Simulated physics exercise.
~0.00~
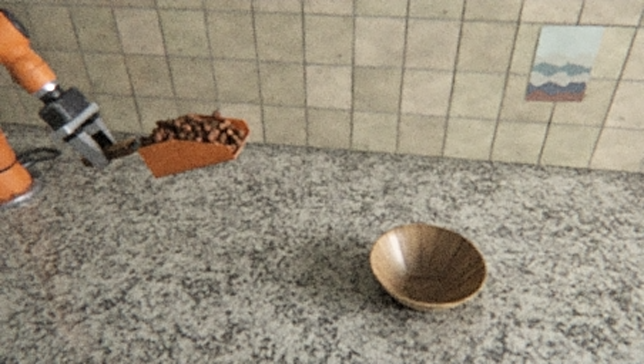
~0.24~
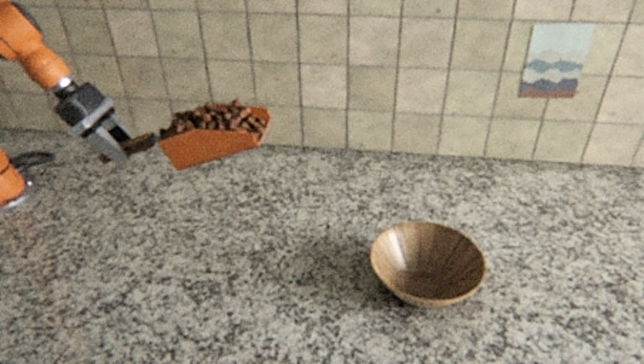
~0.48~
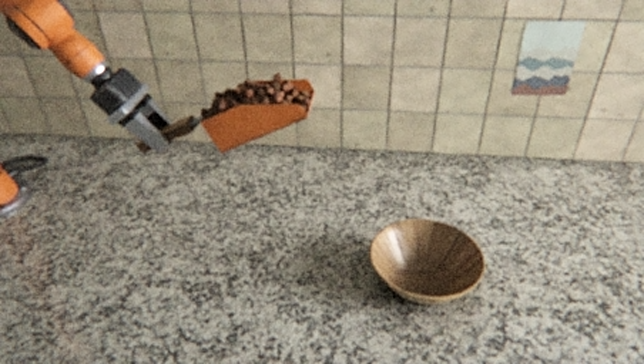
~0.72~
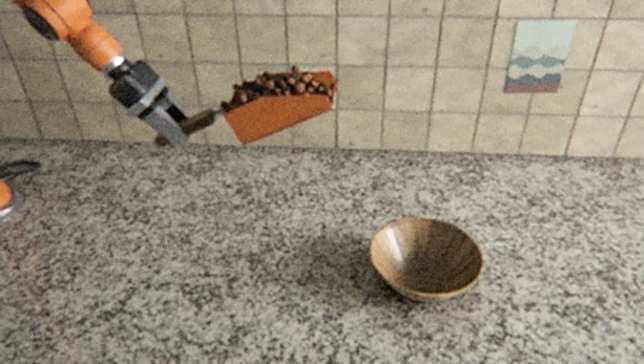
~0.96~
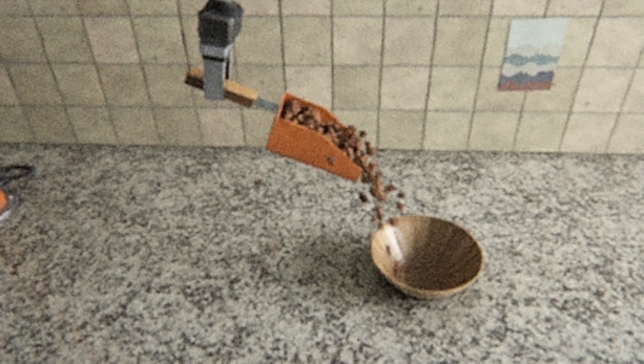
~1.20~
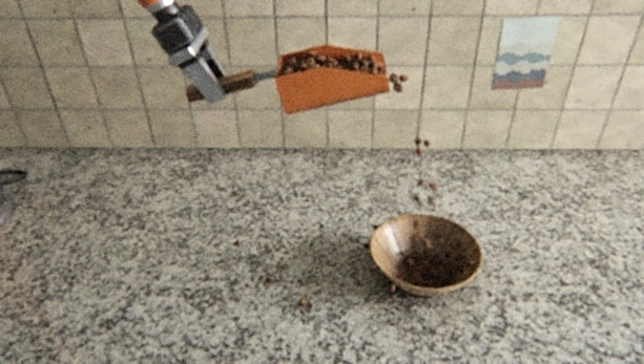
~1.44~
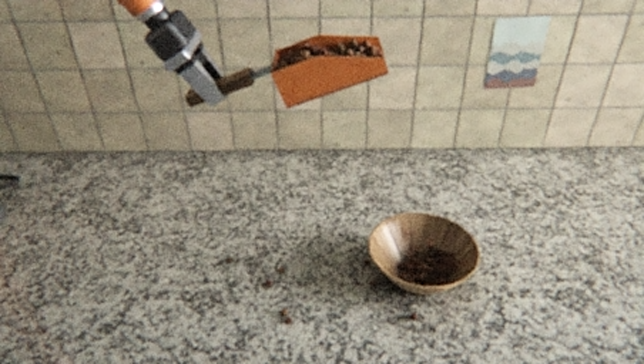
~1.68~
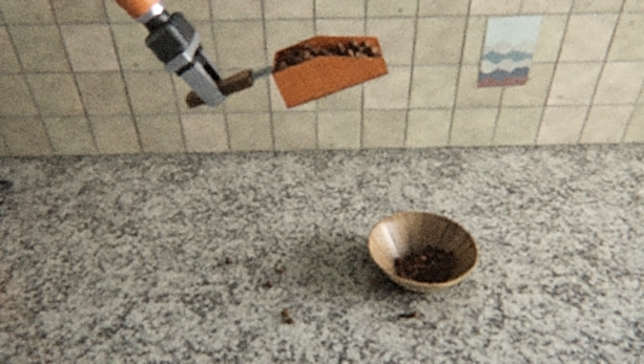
On a speckled stone countertop in front of a tiled wall, an orange robot arm holds a reddish-orange scoop heaped with brown pellets, to the left of a wooden bowl. The arm carries the scoop rightward and upward, keeping the load aboard. It then tips the open front down, and a stream of pellets slides out and falls toward the bowl. Soon the scoop tilts back, cutting off the flow as the last stragglers drop. It ends held still, with much of the load still in it, a small pile in the bowl and a few pellets scattered on the counter.
